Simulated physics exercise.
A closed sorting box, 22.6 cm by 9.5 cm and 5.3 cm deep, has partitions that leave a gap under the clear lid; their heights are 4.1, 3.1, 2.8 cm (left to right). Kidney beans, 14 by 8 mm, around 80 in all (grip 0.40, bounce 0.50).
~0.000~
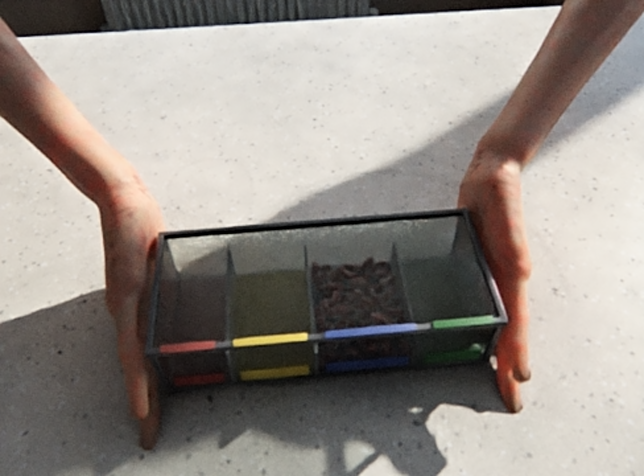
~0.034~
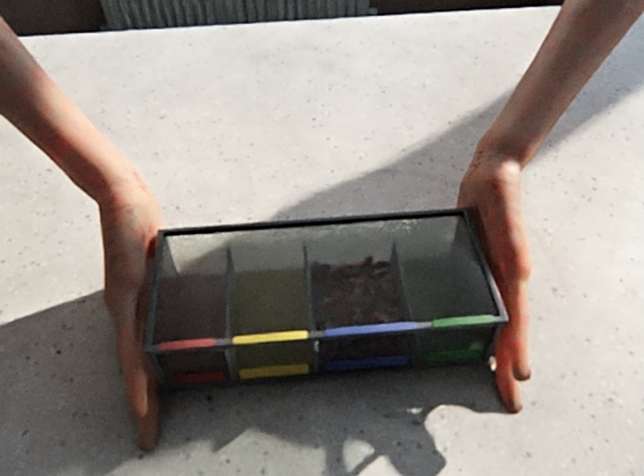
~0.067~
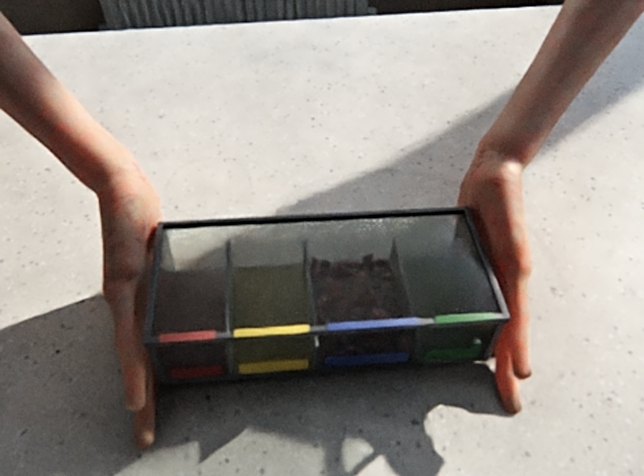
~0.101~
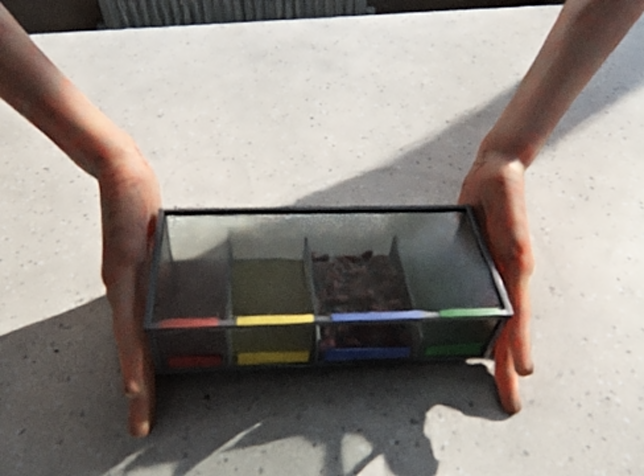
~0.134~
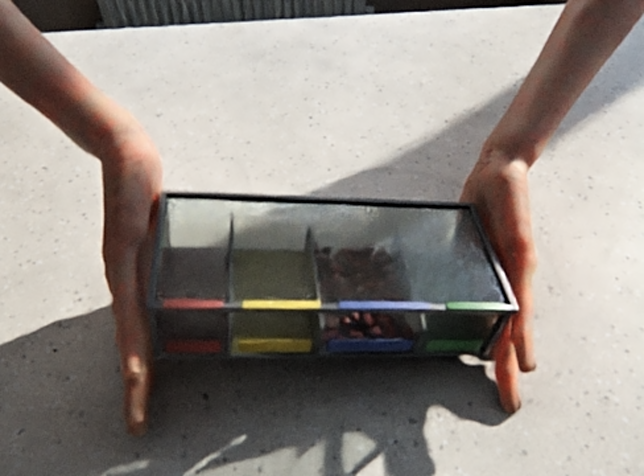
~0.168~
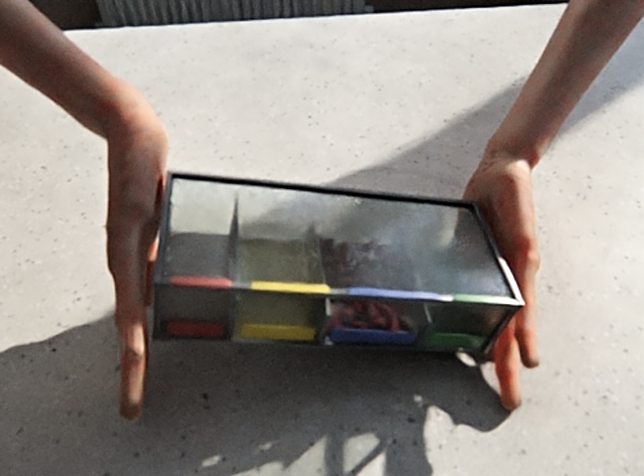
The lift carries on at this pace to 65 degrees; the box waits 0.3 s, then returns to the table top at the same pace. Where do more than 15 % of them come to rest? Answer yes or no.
Red no, blue yes, green no, yellow no.
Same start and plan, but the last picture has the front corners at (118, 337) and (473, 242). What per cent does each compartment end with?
Red 0, blue 90, green 0, yellow 10.
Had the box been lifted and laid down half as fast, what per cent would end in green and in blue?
Then: Green 5; blue 95.
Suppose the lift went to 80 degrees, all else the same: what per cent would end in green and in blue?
Then: Green 40, blue 60.
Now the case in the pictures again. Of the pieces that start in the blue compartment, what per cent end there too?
About 90 per cent.
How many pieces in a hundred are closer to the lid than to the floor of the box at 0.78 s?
Some 10 per cent.
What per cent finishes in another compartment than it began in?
Roughly 10 per cent.
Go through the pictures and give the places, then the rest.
The first picture shows box tilt 0 degrees, front corners at (152, 350) and (500, 319); blue 100 %.
The second picture shows box tilt 1 degrees, front corners at (152, 348) and (500, 318).
The third picture shows box tilt 2 degrees, front corners at (151, 339) and (502, 316).
The fourth picture shows box tilt 6 degrees, front corners at (151, 325) and (505, 312), lowest corner right back.
The fifth picture shows box tilt 10 degrees, front corners at (154, 304) and (510, 307), lowest corner right back.
The sixth picture shows box tilt 14 degrees, front corners at (160, 281) and (515, 302), lowest corner right back; blue 100 %. The box's pace is about 130 degrees a second.
After 0.78 s, tilt 65 degrees; blue 95 %, green 5 %.
After 1.19 s, tilt 37 degrees; blue 90 %, green 10 %.
After 1.68 s, tilt 0 degrees; blue 90 %, green 10 %.
By 2.0 s all is still; red 0 %, blue 90 %, green 10 %, yellow 0 %.
